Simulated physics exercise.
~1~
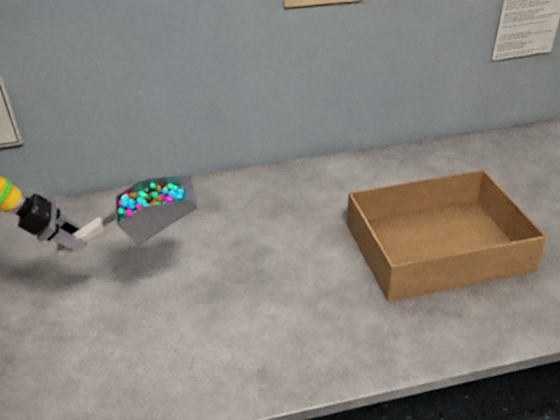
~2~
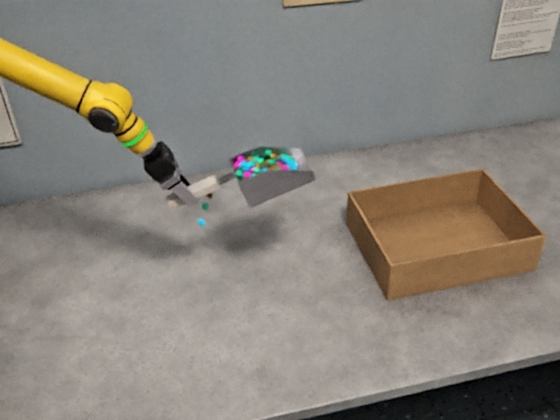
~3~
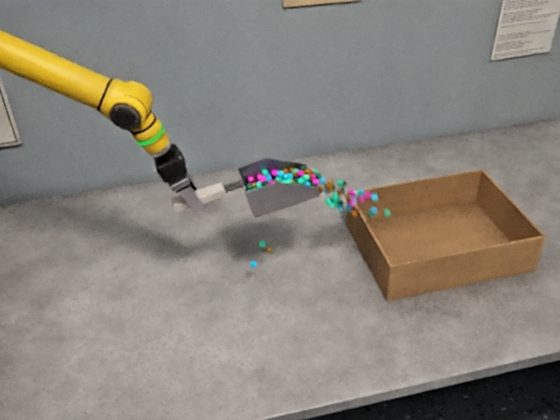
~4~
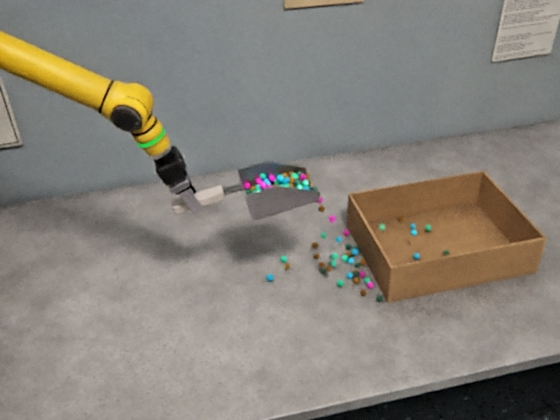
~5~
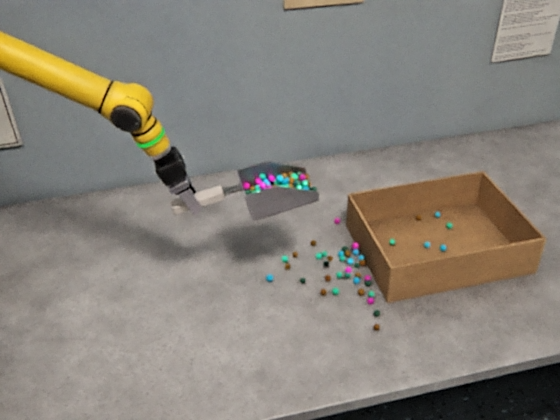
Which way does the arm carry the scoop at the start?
The arm carries the scoop to the right, towards the open brown box.
